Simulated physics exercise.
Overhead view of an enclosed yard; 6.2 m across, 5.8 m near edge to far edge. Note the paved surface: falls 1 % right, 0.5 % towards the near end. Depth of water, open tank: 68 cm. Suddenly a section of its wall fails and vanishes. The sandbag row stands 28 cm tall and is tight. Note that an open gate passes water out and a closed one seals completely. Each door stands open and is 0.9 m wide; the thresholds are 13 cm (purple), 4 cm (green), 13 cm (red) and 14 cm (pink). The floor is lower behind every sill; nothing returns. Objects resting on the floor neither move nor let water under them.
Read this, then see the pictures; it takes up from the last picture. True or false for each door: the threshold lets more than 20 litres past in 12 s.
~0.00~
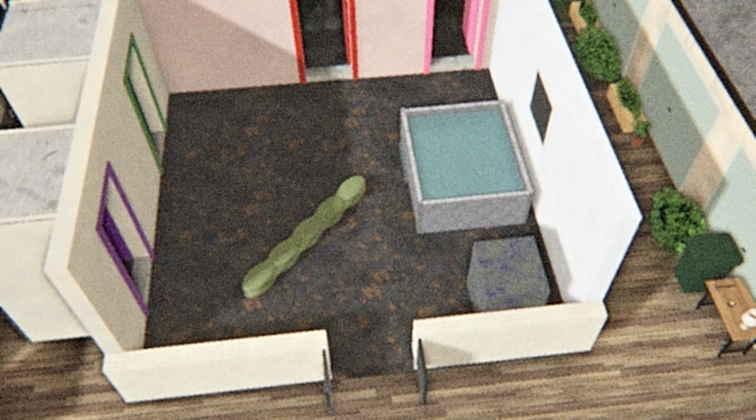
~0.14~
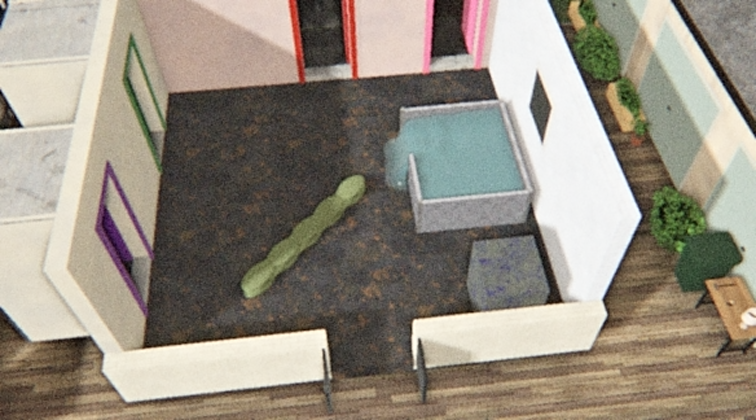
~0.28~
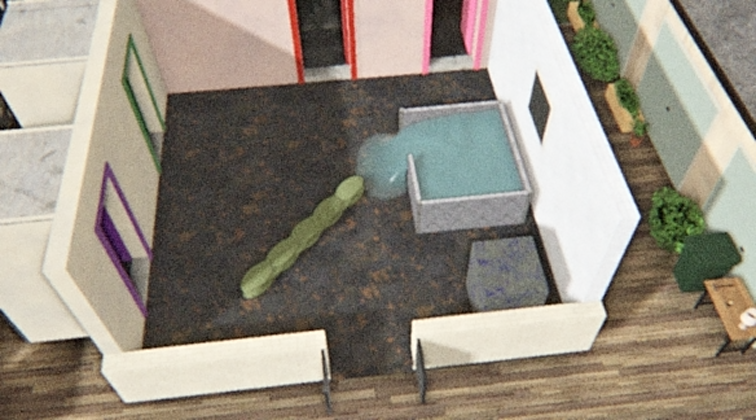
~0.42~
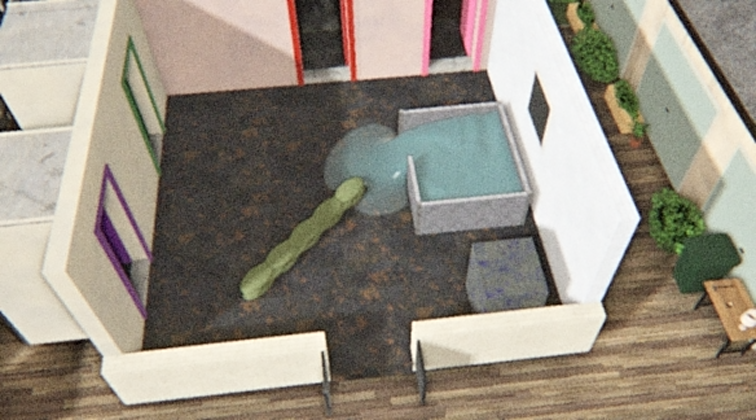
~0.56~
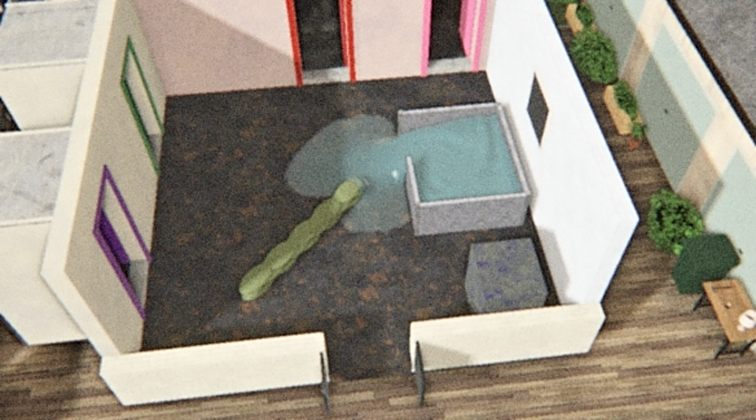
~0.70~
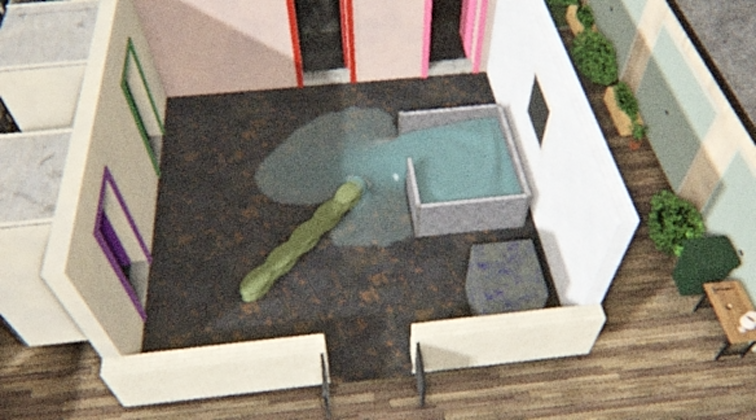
Purple door false, green door true, red door false, pink door false.
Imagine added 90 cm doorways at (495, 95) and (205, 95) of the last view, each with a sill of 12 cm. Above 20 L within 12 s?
Door 1: Lower; door 2: Higher.
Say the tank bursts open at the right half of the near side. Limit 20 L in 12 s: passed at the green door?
Against that limit: Green below.
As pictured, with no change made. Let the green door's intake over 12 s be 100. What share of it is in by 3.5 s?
55 percent or so by then.
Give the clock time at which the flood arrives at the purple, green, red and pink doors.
Times: Purple 2.2 seconds, green 1.3 seconds, red 1.4 seconds, pink 4.5 seconds.
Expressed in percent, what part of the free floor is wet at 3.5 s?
Roughly 60 percent.
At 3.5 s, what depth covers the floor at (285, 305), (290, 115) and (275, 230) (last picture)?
0, 3 and 2 cm, respectively.
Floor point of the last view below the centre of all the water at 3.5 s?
Its balance point lies near (329, 178).
After 1.4 s water covers 40 % of the floor and is deepest (38 cm) near (398, 161); purple door not reached, green door 4 cm at the sill, 0 L in, red door 1 cm at the sill, 0 L in, pink door not reached.
After 2.2 s water covers 50 % of the floor and is deepest (45 cm) near (167, 102); purple door 1 cm at the sill, 0 L in, green door 12 cm at the sill, 48 L in, red door 9 cm at the sill, 1 L in, pink door not reached.
After 3.5 s water covers 60 % of the floor and is deepest (22 cm) near (224, 111); purple door 7 cm at the sill, 0 L in, green door 17 cm at the sill, 157 L in, red door 6 cm at the sill, 1 L in, pink door not reached.
After 7.0 s water covers 75 % of the floor and is deepest (13 cm) near (191, 373); purple door 5 cm at the sill, 0 L in, green door 8 cm at the sill, 270 L in, red door 7 cm at the sill, 1 L in, pink door 1 cm at the sill, 0 L in.
After 12.0 s water covers 95 % of the floor and is deepest (12 cm) near (559, 311); purple door 6 cm at the sill, 0 L in, green door 4 cm at the sill, 287 L in, red door 5 cm at the sill, 1 L in, pink door 6 cm at the sill, 0 L in.
